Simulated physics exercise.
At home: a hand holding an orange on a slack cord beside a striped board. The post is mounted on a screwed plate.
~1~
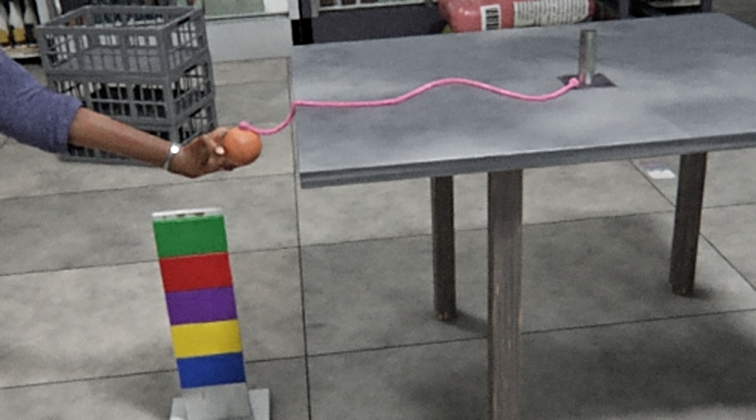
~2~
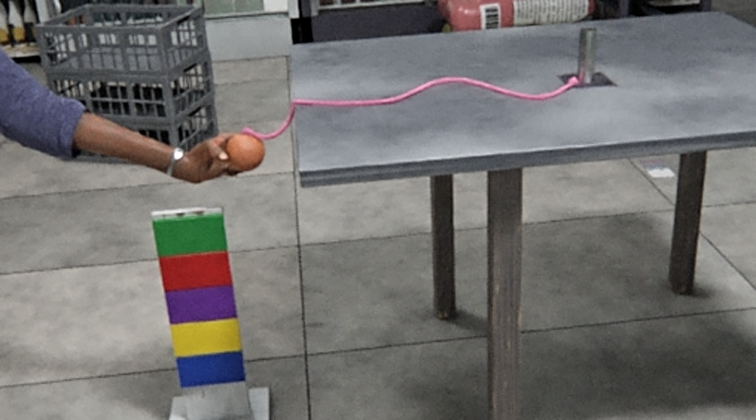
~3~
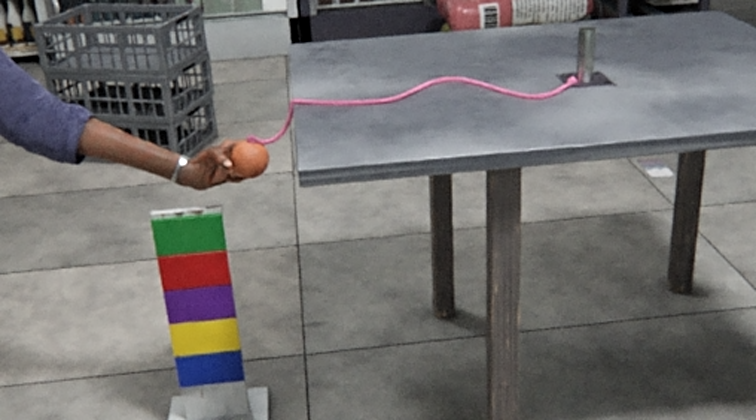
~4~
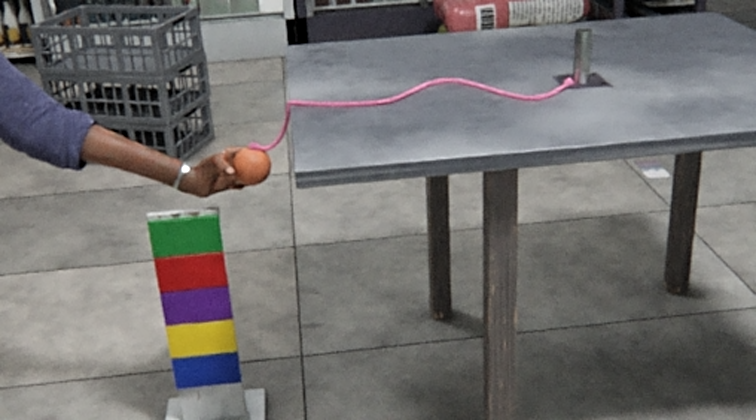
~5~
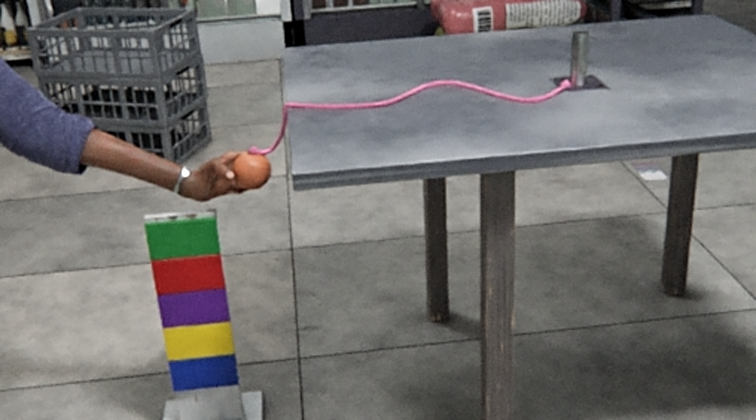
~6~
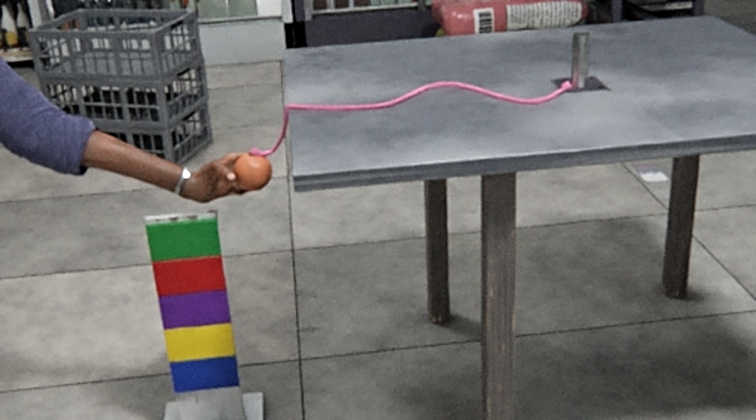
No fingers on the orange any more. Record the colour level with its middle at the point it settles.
Colour at middle: Red.
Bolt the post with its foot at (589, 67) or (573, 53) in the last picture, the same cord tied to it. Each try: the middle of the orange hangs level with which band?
For the first it would be green, for the second green.
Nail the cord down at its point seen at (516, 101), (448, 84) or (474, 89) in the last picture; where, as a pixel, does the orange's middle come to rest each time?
The three spots are (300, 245), (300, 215) and (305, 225), in that order.
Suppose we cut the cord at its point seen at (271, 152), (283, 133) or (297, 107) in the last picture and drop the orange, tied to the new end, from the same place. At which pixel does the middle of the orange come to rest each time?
One spot per try: (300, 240), (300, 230), and (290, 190).
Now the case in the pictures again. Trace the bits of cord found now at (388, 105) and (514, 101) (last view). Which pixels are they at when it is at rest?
They go to (308, 108) and to (486, 93).
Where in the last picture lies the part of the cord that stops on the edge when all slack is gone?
That point sits at about (368, 107).
Soon after, orange near (323, 258); level with red.
After that, orange near (285, 268); level with red.
In the end, orange near (297, 269); level with red. At red.
